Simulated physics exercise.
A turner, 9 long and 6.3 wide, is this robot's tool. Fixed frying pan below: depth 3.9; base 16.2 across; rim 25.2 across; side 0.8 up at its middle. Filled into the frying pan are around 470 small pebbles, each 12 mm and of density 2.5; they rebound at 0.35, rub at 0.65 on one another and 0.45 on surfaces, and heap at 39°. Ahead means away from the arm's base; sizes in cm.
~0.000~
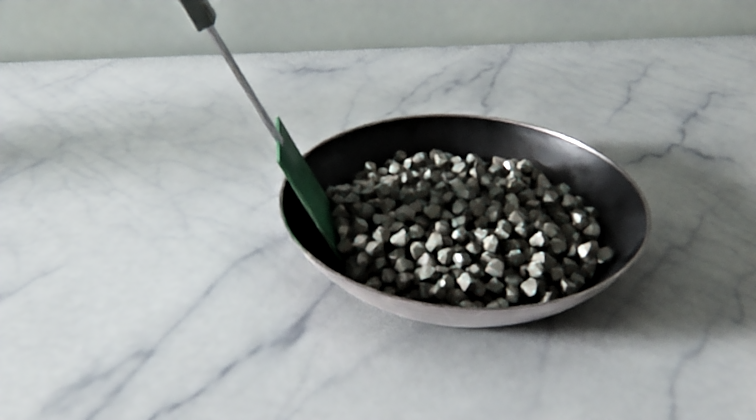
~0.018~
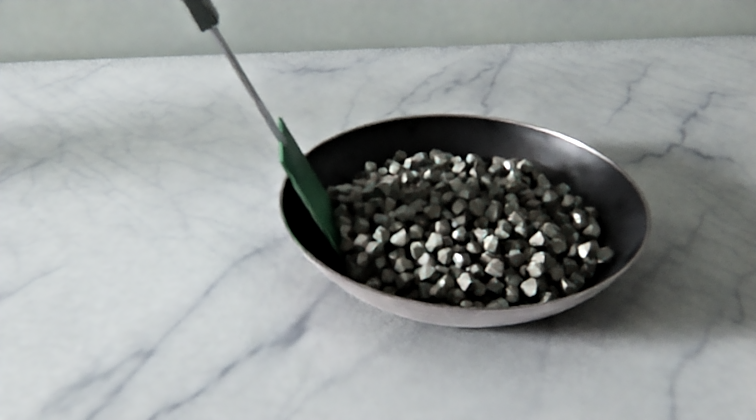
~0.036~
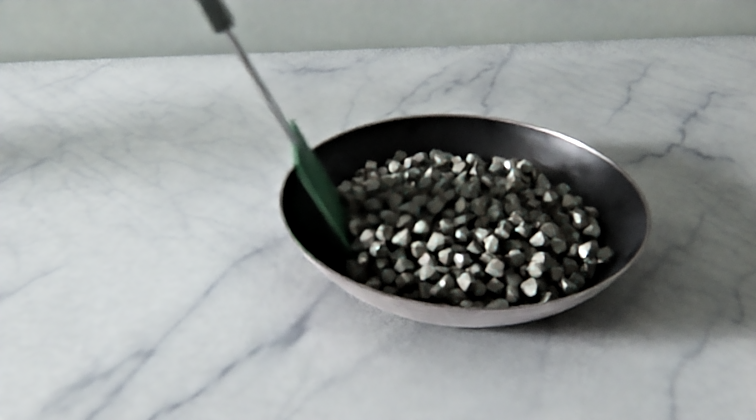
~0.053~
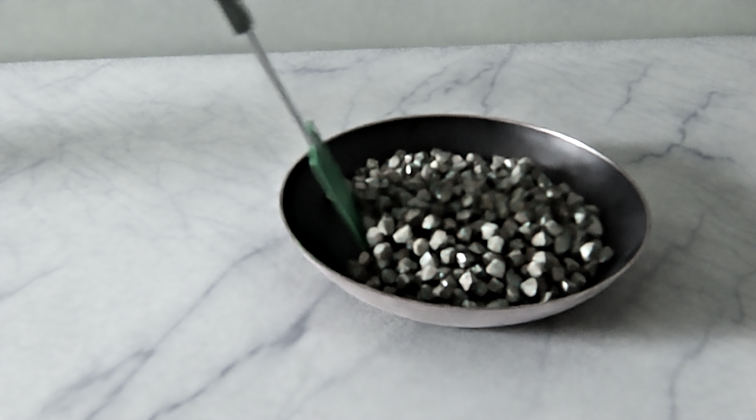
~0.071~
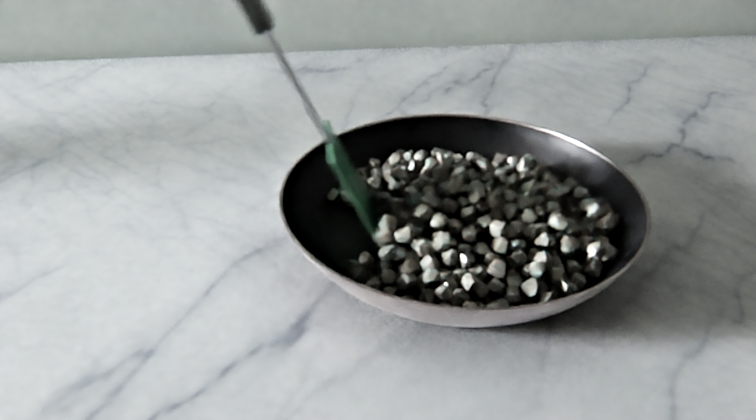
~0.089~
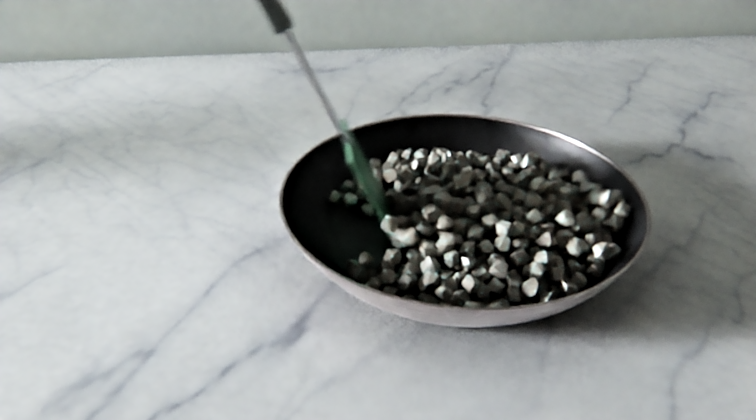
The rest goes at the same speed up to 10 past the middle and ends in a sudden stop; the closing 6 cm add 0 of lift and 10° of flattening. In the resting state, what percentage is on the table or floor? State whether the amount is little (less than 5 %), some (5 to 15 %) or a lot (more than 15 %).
The amount is a lot, more than 15 %.
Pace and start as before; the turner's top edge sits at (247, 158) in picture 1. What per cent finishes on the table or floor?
Roughly 20 percent ends on the table or floor.
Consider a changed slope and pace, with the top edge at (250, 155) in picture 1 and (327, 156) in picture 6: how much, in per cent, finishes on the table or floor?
It comes to something like 20 %, give or take.
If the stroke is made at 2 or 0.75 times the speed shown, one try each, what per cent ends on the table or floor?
Near 40 and near 20 percent respectively.
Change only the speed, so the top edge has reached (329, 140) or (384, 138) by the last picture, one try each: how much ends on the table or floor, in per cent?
Respectively, some 20 and 35 per cent.
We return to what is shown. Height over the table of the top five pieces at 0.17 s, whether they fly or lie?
Roughly 6 cm above the table.
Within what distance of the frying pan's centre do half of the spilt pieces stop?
It's around 18 cm.
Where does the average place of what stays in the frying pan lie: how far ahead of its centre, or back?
I'd say close to 3.0 cm toward the front.
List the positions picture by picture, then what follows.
The first picture shows turner top edge at (278, 138), sloping 65°; upper third of the load around (461, 211), from x 330 to 605, top at y 155; 470 in the frying pan.
The second picture shows turner top edge at (280, 138), sloping 65°; upper third of the load around (461, 210), from x 330 to 605, top at y 155.
The third picture shows turner top edge at (293, 140), sloping 65°; upper third of the load around (461, 208), from x 330 to 605, top at y 155.
The fourth picture shows turner top edge at (311, 141), sloping 65°; upper third of the load around (460, 206), from x 335 to 605, top at y 155.
The fifth picture shows turner top edge at (329, 140), sloping 65°; upper third of the load around (470, 202), from x 335 to 610, top at y 155.
The sixth picture shows turner top edge at (346, 140), sloping 65°; upper third of the load around (484, 200), from x 335 to 620, top at y 155; 470 in the frying pan.
By 0.17 s, sloping 65°, highest piece 6 above the table; 469 in the frying pan, 1 on the blade or in flight.
By 0.25 s, sloping 62°, highest piece 7 above the table; 450 in the frying pan, 2 on the table or floor, 18 on the blade or in flight.
By 0.49 s, sloping 55°, highest piece 6 above the table; 345 in the frying pan, 121 on the table or floor, 4 on the blade or in flight.
By 1.54 s, sloping 55°, highest piece 5 above the table; 343 in the frying pan, 127 on the table or floor.
Final count, 343 in the frying pan, 127 on the table or floor. That is 27 % on the table or floor.
